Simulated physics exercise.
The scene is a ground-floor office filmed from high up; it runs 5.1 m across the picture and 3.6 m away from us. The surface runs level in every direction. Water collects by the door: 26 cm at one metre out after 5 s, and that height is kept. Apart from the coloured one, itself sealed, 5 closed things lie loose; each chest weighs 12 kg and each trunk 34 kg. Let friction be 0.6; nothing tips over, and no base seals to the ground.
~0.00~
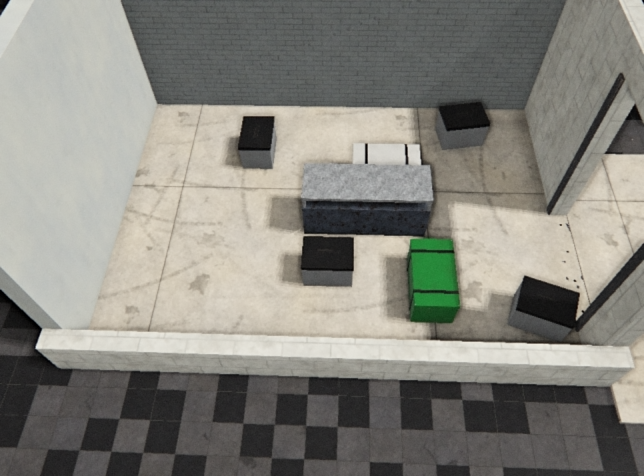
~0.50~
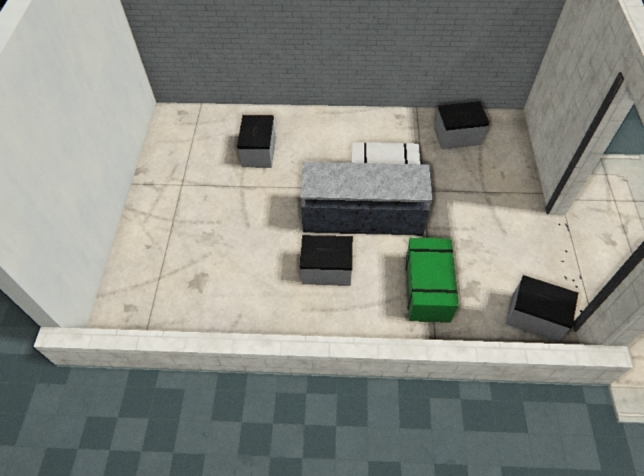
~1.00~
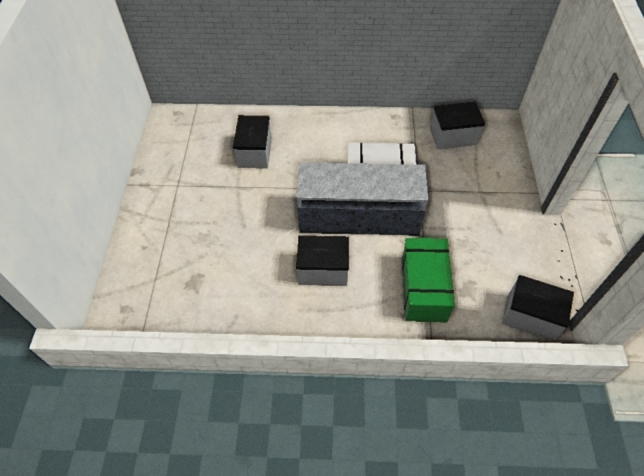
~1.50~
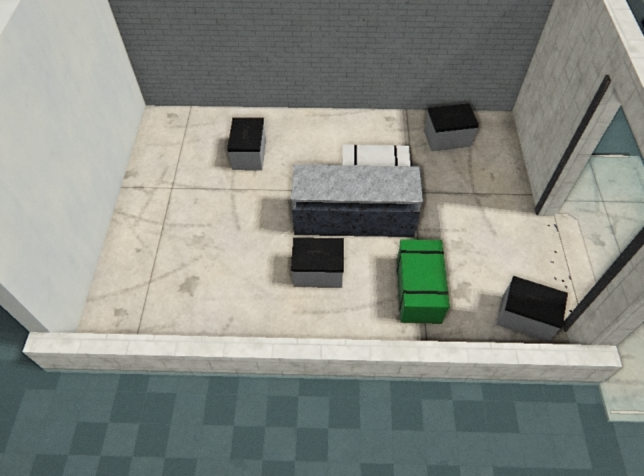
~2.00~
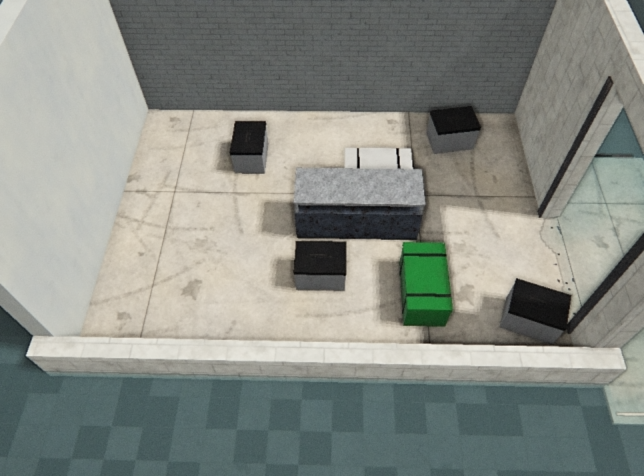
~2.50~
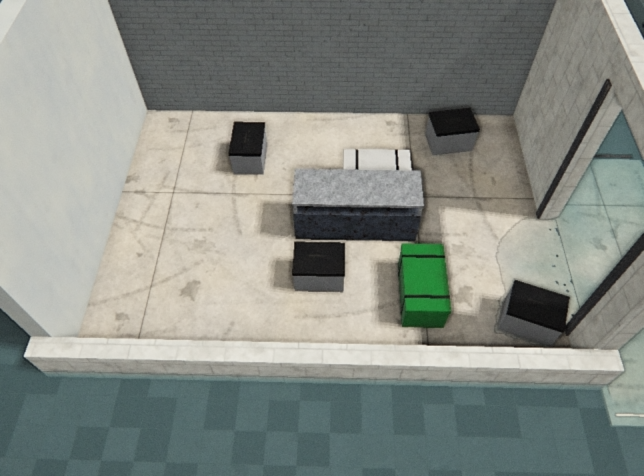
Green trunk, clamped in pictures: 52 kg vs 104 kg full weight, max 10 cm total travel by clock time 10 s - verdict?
Only the heavy option passes.
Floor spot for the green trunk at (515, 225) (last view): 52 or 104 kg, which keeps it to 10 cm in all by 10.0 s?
It takes the larger.
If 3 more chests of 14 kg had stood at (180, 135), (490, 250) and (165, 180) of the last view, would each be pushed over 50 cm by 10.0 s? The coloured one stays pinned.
One by one: Not far enough, too far and not far enough.
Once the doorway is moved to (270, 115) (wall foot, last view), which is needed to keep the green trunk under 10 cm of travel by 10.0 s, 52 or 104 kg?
Under that change the small mass suffices.
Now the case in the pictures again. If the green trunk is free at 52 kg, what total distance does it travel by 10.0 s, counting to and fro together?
Total path: Roughly 200 cm.
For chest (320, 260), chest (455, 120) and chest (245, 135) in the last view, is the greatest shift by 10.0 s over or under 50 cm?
Respectively: Exceeded, exceeded, not exceeded.
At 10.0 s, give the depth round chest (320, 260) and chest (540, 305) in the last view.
Roughly 6 and 17 cm.
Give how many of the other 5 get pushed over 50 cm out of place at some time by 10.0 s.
The tally stands at 2.
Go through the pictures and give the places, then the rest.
The green trunk at (434, 271), on the bottom; water covers 0.0 m2; 0 of 6 have shifted, in the first picture.
The green trunk at (433, 270) rests on the ground; 0.0 m2 under water; 0 of 6 have shifted, in the second picture.
The green trunk at (429, 270), on the bottom; water covers 0.0 m2; 0 of 6 have shifted, in the third picture.
The green trunk at (424, 272), on the bottom; water covers 0.0 m2; 0 of 6 have shifted, in the fourth picture.
The green trunk at (427, 275), on the bottom; water covers 0.0 m2; 0 of 6 have shifted, in the fifth picture.
The green trunk at (425, 276) rests on the ground; 0.6 m2 under water; 0 of 6 have shifted, in the sixth picture.
After 3.5 s the green trunk would be 0 cm from its start with 52 kg and 0 cm from its start with 104 kg; 3 cm of water round it then.
After 4.5 s the green trunk would be 0 cm from its start with 52 kg and 0 cm from its start with 104 kg; 6 cm of water round it then.
After 7.0 s the green trunk would be 63 cm from its start with 52 kg and 0 cm from its start with 104 kg; 12 cm of water round it then.
After 10.0 s the green trunk would be 219 cm from its start with 52 kg and 0 cm from its start with 104 kg; 13 cm of water round it then.
